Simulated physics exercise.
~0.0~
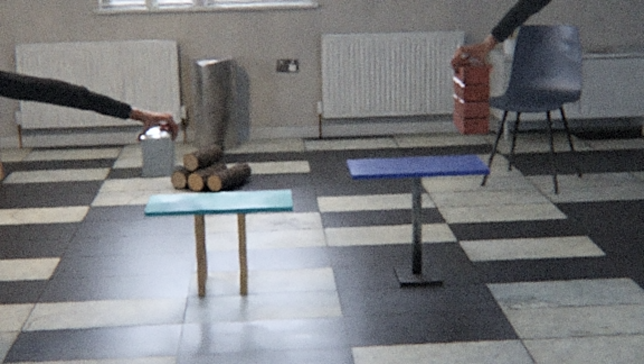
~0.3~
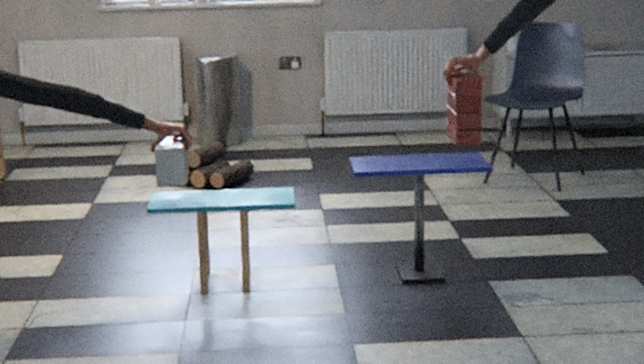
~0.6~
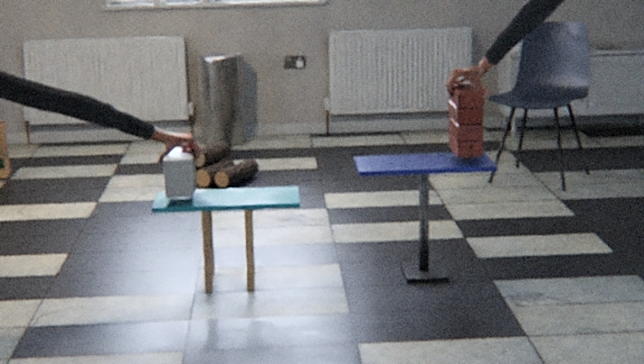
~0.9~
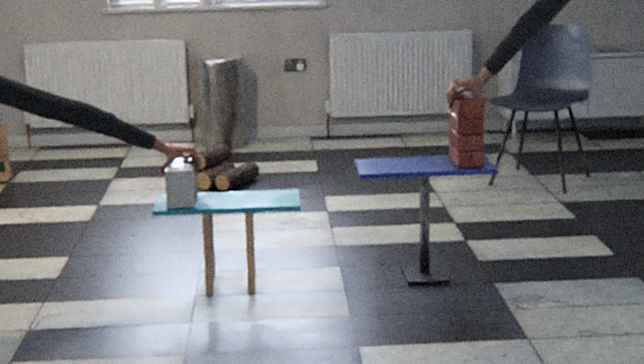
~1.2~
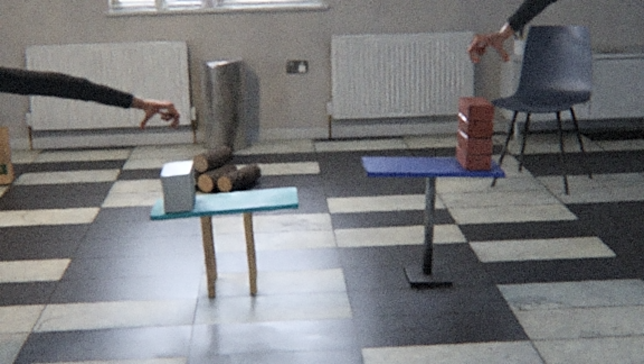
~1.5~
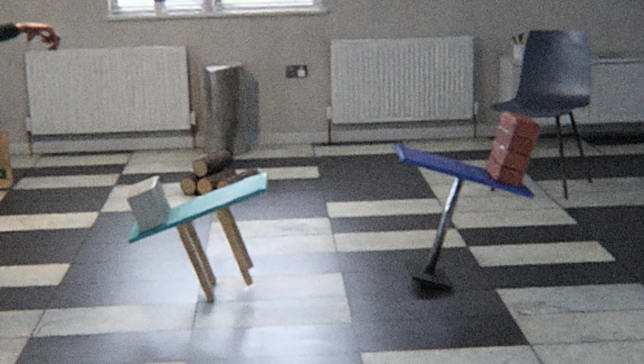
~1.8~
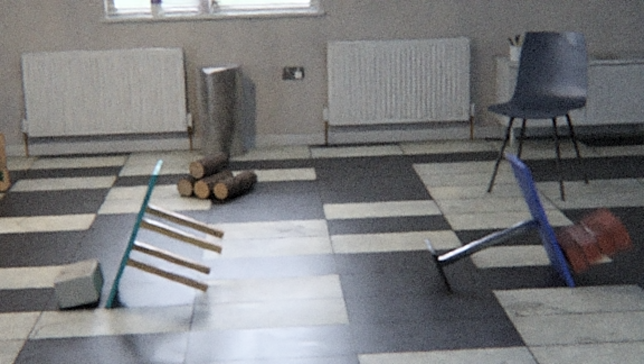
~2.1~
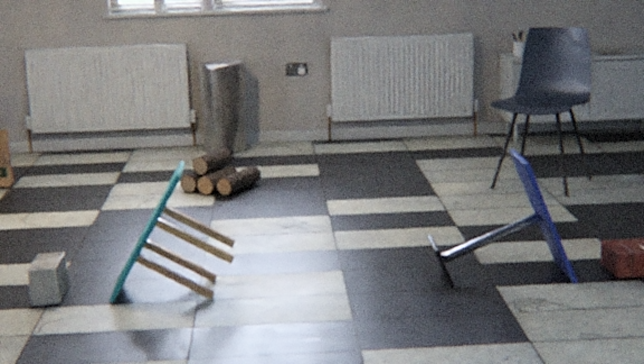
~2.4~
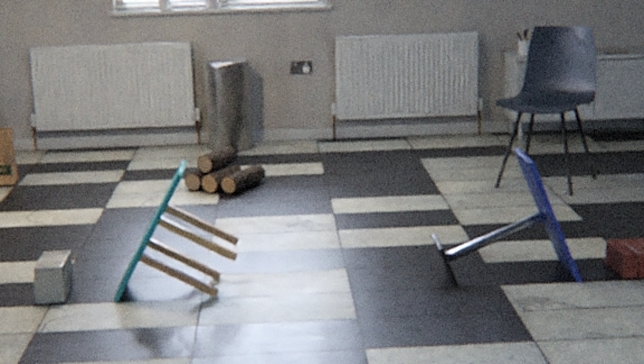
Two small tables tip over after hands set a pale block and red bricks on them.
